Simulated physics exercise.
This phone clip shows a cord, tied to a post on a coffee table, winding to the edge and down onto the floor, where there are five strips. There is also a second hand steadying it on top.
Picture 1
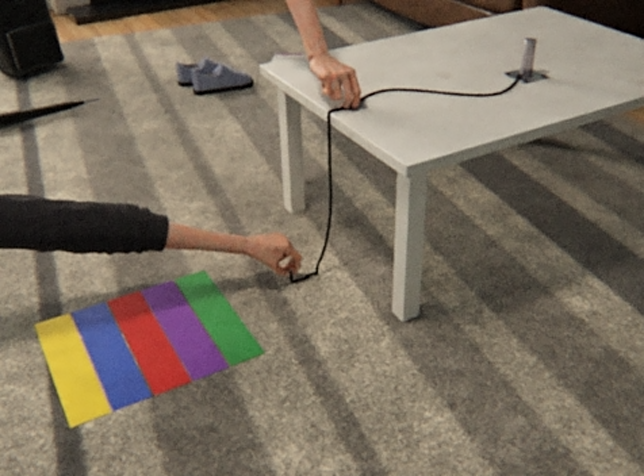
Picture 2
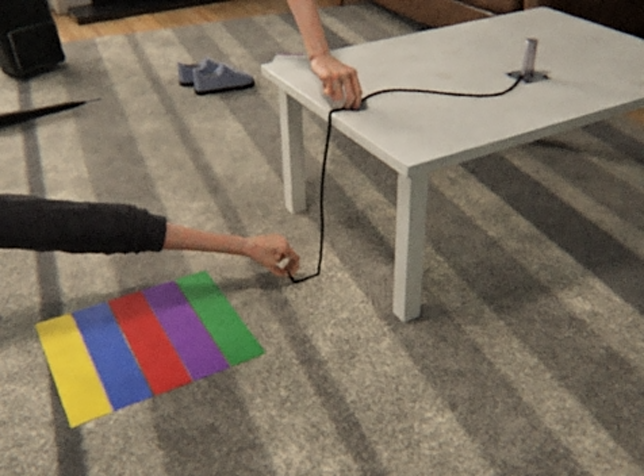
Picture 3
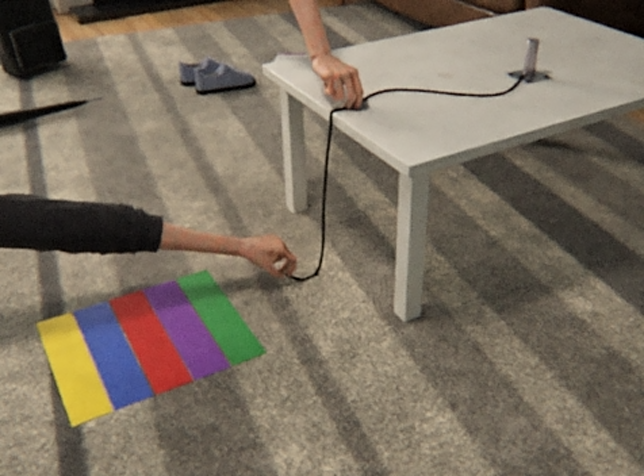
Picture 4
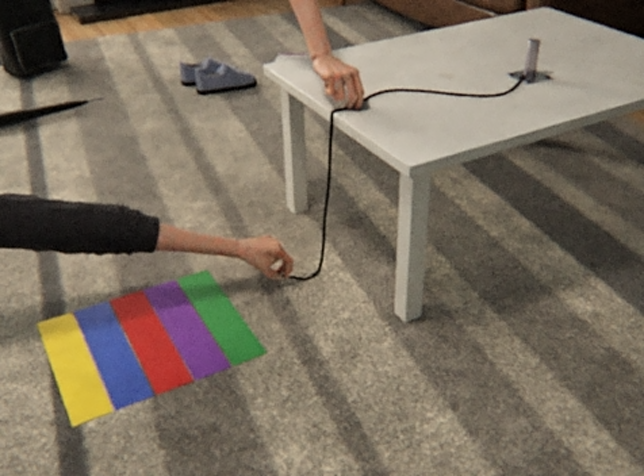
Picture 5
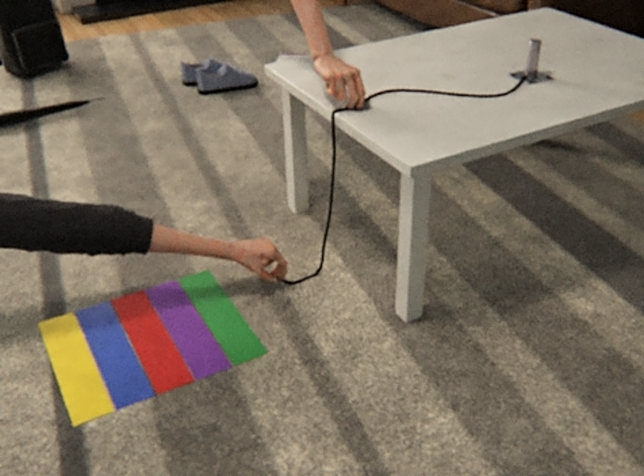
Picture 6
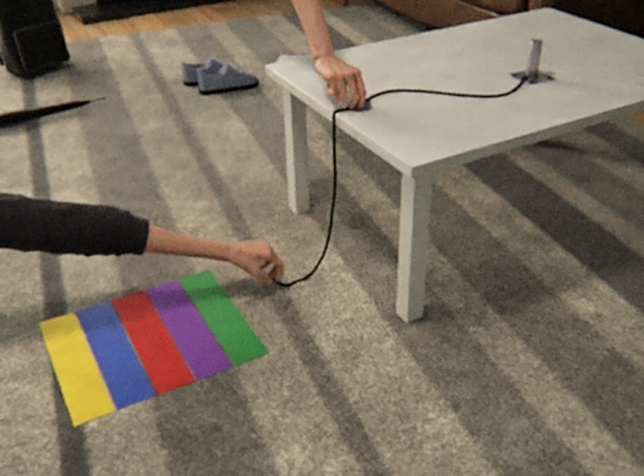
To begin with, one hand presses a black cord at the edge of a white coffee table while another holds its end low over the carpet, beside five coloured strips. The lower hand then draws the end slightly left, and the hanging cord curves a little more as the upper hand stays put.
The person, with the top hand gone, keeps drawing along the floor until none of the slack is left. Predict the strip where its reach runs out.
Its reach runs out at the red strip.
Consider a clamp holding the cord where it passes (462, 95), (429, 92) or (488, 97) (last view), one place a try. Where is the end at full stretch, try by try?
First (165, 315), next (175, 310), last (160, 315).
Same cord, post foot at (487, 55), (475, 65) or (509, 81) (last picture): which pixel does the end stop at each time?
Places per try: (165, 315); (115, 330); (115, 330).
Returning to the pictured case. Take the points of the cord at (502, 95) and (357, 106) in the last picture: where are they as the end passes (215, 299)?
They go to (476, 86) and to (336, 123).
Early on, end near (215, 299); over green.
Midway, end near (173, 313); over purple.
At the end of the slack, end near (147, 321); over red. Over red.
